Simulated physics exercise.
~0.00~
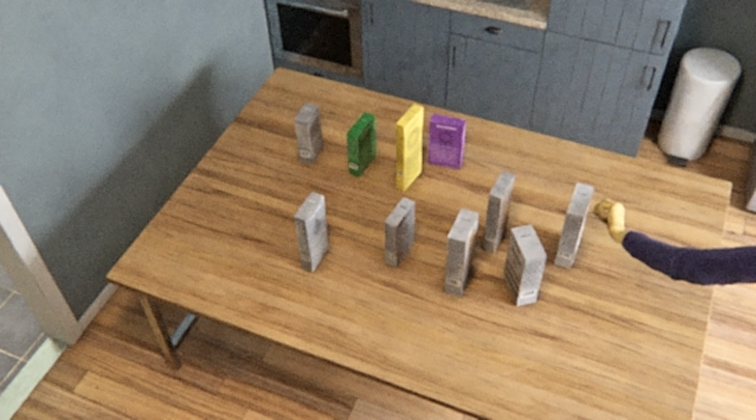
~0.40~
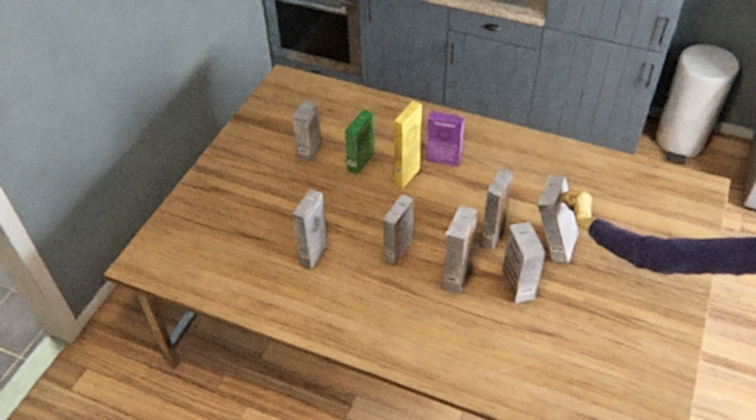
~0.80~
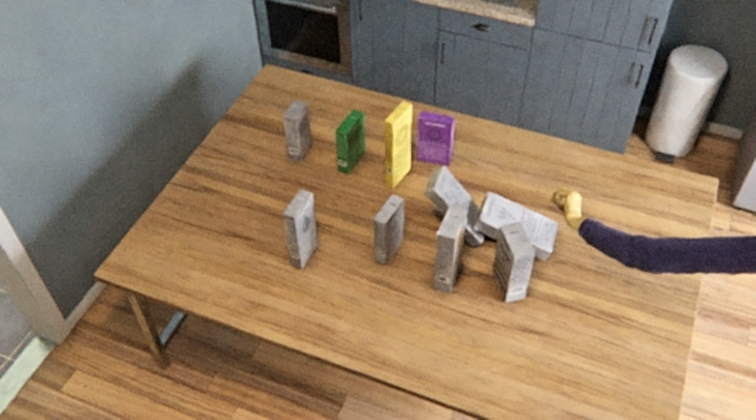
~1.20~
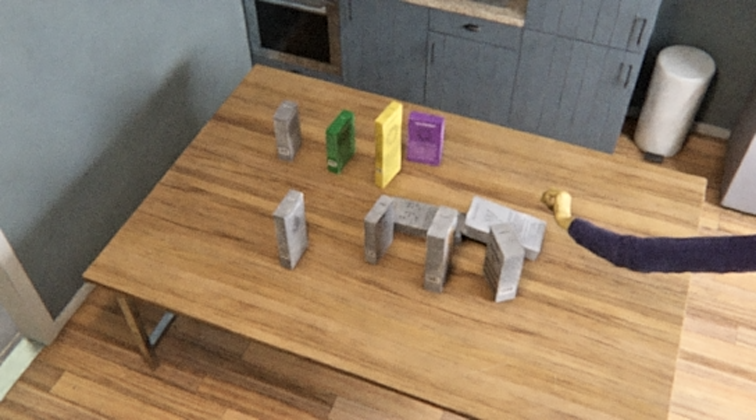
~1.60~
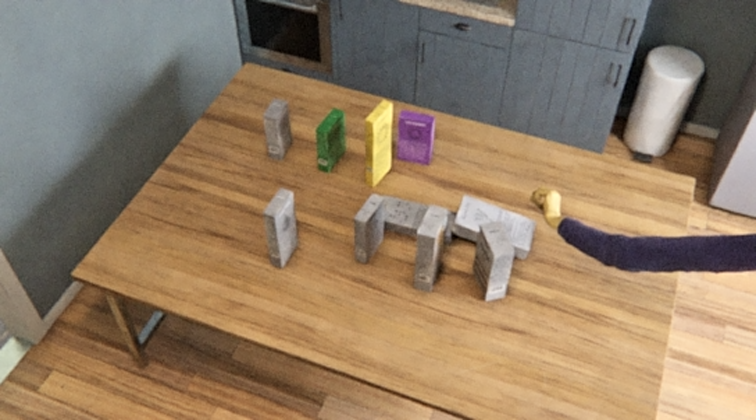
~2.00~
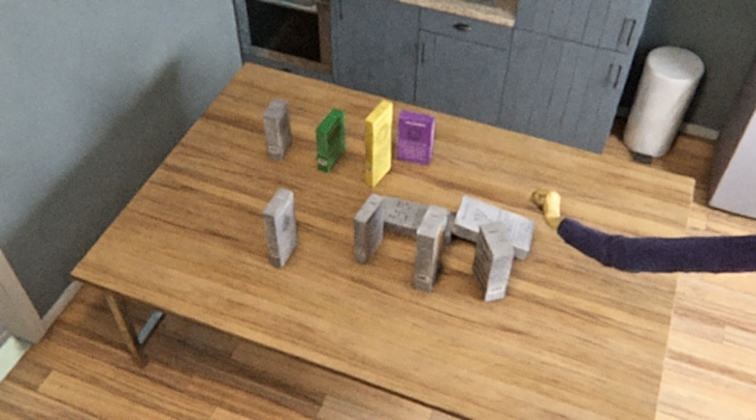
To begin with, ten upright boxes stand scattered over a wooden table, most of them grey, with one green, one yellow and one purple, while a hand in a dark sleeve reaches in from the right. A finger pushes the rightmost grey box, which leans left and topples. It knocks into the grey box beside it, then lies on its side as the hand stops nearby. That second box tips left and comes down behind the grey boxes in front. In the end, those two lie fallen, while the green, yellow, purple and remaining grey boxes still stand.
